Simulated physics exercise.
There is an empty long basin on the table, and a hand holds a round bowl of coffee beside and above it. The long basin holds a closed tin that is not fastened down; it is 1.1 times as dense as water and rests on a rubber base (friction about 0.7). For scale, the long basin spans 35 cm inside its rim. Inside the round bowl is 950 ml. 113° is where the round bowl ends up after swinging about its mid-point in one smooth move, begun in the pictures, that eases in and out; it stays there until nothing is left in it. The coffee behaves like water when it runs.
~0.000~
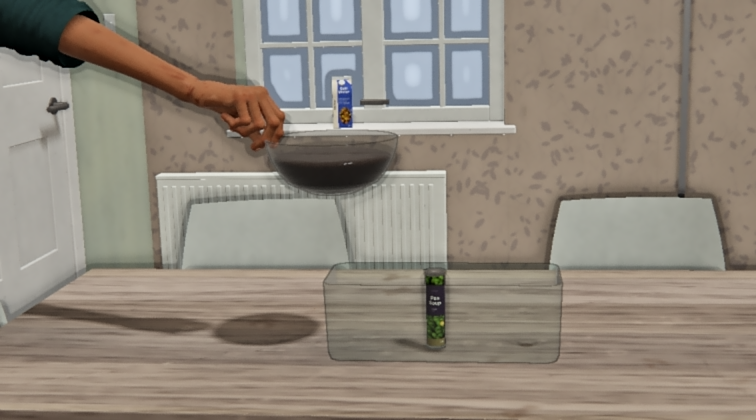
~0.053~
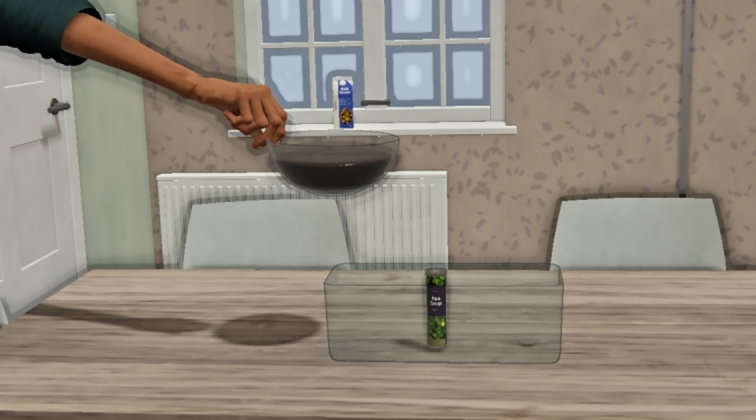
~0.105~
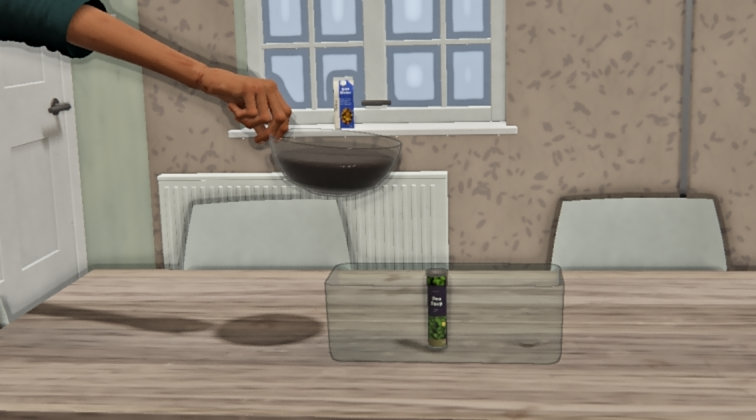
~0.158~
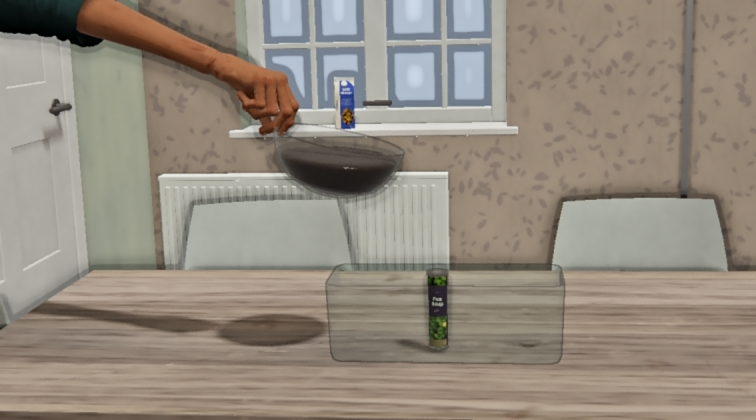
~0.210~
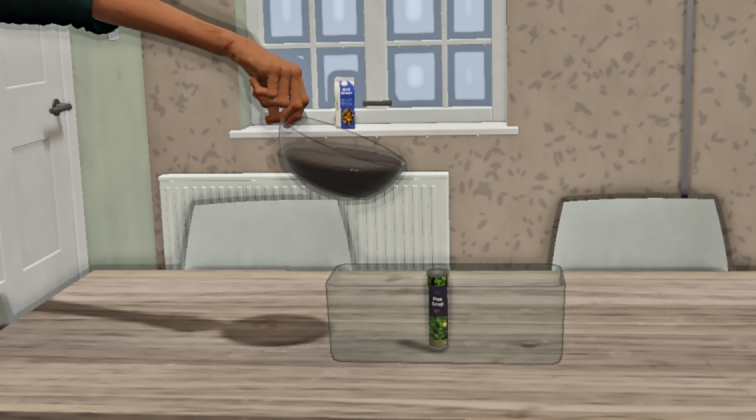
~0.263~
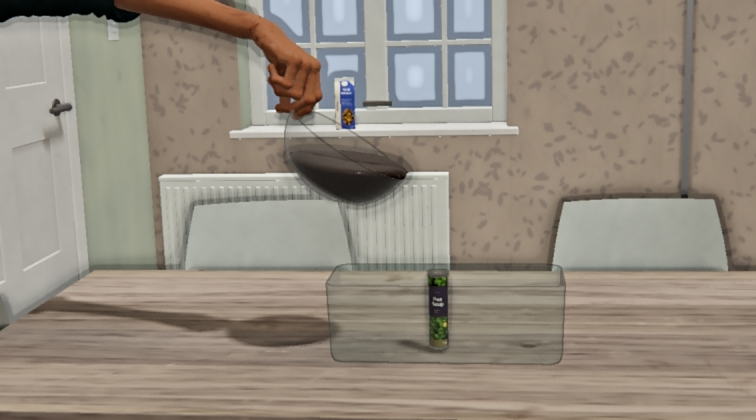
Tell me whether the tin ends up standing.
It gets tipped over.
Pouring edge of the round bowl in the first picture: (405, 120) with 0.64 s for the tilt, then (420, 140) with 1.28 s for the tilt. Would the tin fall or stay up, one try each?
First it keeps standing; then it keeps standing.
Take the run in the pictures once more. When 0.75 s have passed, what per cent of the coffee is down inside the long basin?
Around 90 parts in a hundred.
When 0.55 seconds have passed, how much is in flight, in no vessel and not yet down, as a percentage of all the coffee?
46 per cent.
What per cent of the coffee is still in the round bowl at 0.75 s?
0 %.
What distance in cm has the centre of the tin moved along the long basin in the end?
All told, the tin's centre has moved close to 7.5 cm.
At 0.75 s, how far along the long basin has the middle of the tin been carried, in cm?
Measured centre to centre, about 3 cm.
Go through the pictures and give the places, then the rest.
Tilt 0°; pouring edge (397, 138); surface from (275, 156) to (392, 155); the long basin's rim runs from (329, 275) to (560, 275); the tin's top is at (435, 275), in the first picture.
Tilt 2°; pouring edge (399, 140); surface from (276, 155) to (393, 156), in the second picture.
Tilt 6°; pouring edge (401, 146); surface from (278, 153) to (395, 158), in the third picture.
Tilt 13°; pouring edge (404, 154); surface from (281, 151) to (398, 162), in the fourth picture.
Tilt 23°; pouring edge (405, 166); surface from (285, 150) to (402, 165), in the fifth picture.
Tilt 34°; pouring edge (403, 180); surface from (291, 153) to (400, 171); 2 per cent is over the edge, in the sixth picture.
Then, 0.55 s in, the tilt is 99° and 6 per cent is still to pour; the tin stands where it began.
Then, 0.75 s in, the tilt is 113° and 0 per cent is still to pour; the tin leans 12°.
Then, 0.97 s in, the tilt is 113° and 0 per cent is still to pour; the tin lies on its side.
Then, 1.21 s in, the tilt is 113° and 0 per cent is still to pour; the tin lies on its side.
Finally, the tin lies on its side.
